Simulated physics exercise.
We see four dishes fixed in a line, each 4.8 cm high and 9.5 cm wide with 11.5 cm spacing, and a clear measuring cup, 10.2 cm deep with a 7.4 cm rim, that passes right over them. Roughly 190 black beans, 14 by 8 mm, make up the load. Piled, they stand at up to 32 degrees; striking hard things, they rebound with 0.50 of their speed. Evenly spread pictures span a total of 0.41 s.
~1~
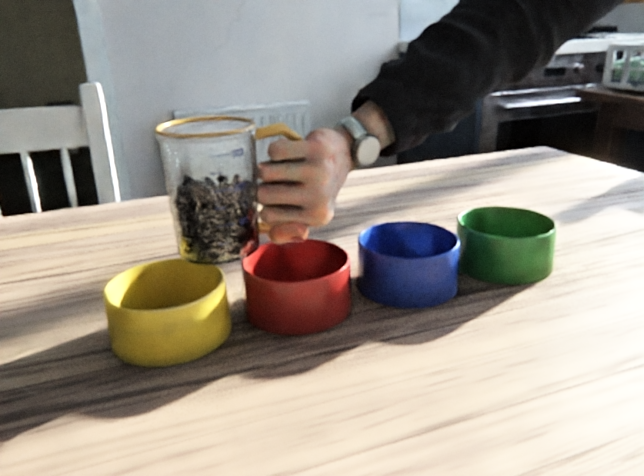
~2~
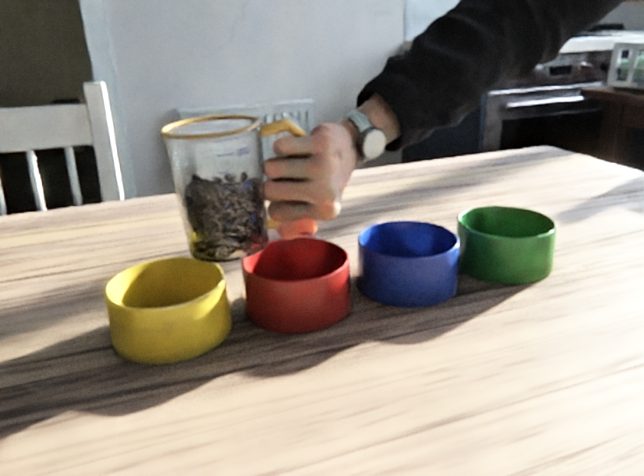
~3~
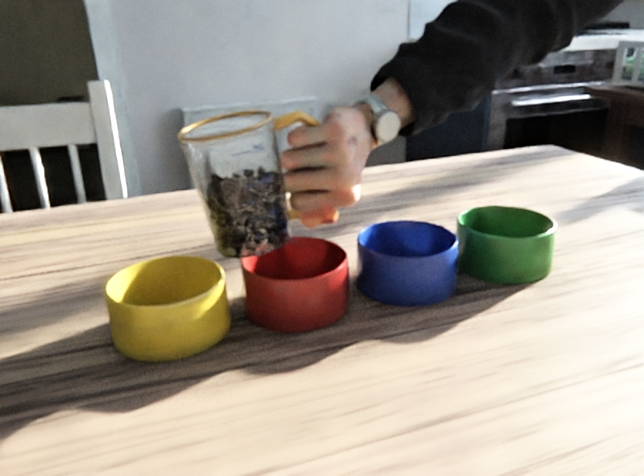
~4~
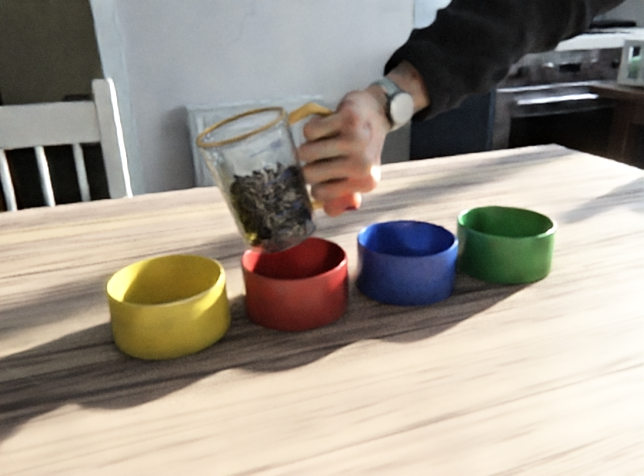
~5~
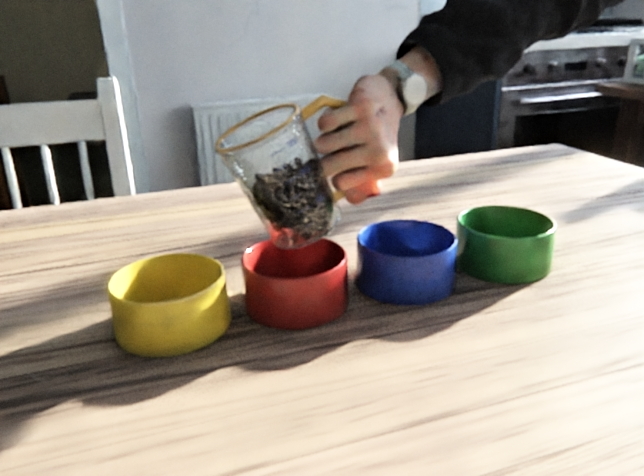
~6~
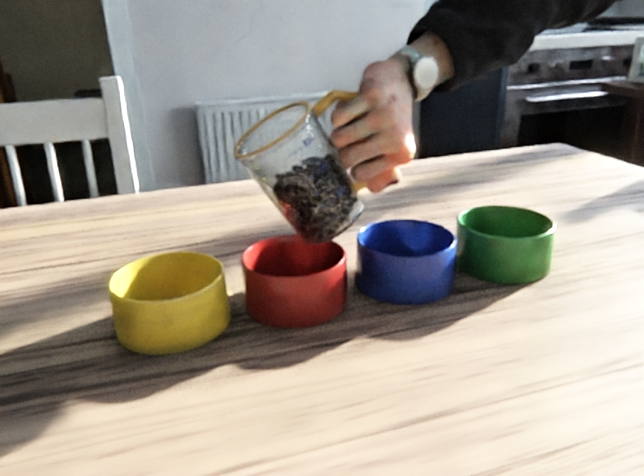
In a sunlit kitchen with a white chair, a radiator and an oven behind, a wooden table is seen from slightly above. Four round dishes, yellow, red, blue and green, stand in a row from left to right, with a clear cup of dark pieces behind them. A hand wearing a watch lifts the cup and moves it right, steadily tilting it leftward above the red dish, while the view stays nearly still.
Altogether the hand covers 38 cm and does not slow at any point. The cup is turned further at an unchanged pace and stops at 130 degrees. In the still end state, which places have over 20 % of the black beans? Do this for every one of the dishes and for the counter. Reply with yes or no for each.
Red: No, blue: No, green: Yes, yellow: No, counter: No.
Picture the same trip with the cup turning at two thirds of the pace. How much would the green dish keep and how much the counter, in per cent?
In that case you'd see green at 80 and the counter at 20.
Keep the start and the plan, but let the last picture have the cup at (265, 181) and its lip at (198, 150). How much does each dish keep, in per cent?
Dish by dish: Red 0 percent, blue 90 percent, green 0 percent, yellow 0 percent.
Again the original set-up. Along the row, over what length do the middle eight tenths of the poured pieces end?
Roughly 7 cm of the row.
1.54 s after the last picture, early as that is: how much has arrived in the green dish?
It works out to some 90 per cent.
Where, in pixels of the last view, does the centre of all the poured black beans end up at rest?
Est. centre at rest: (505, 246) px.
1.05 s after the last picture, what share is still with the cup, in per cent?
Some 75 per cent.
Then, 0.63 s after the last picture, tilt 83 degrees; cup holds 100 %.
Then, 1.05 s after the last picture, tilt 119 degrees; cup holds 75 %, green 15 %.
Then, 1.54 s after the last picture, tilt 130 degrees; cup holds 0 %, green 90 %.
In the end, red 0 %, blue 0 %, green 90 %, yellow 0 %, counter 10 %.
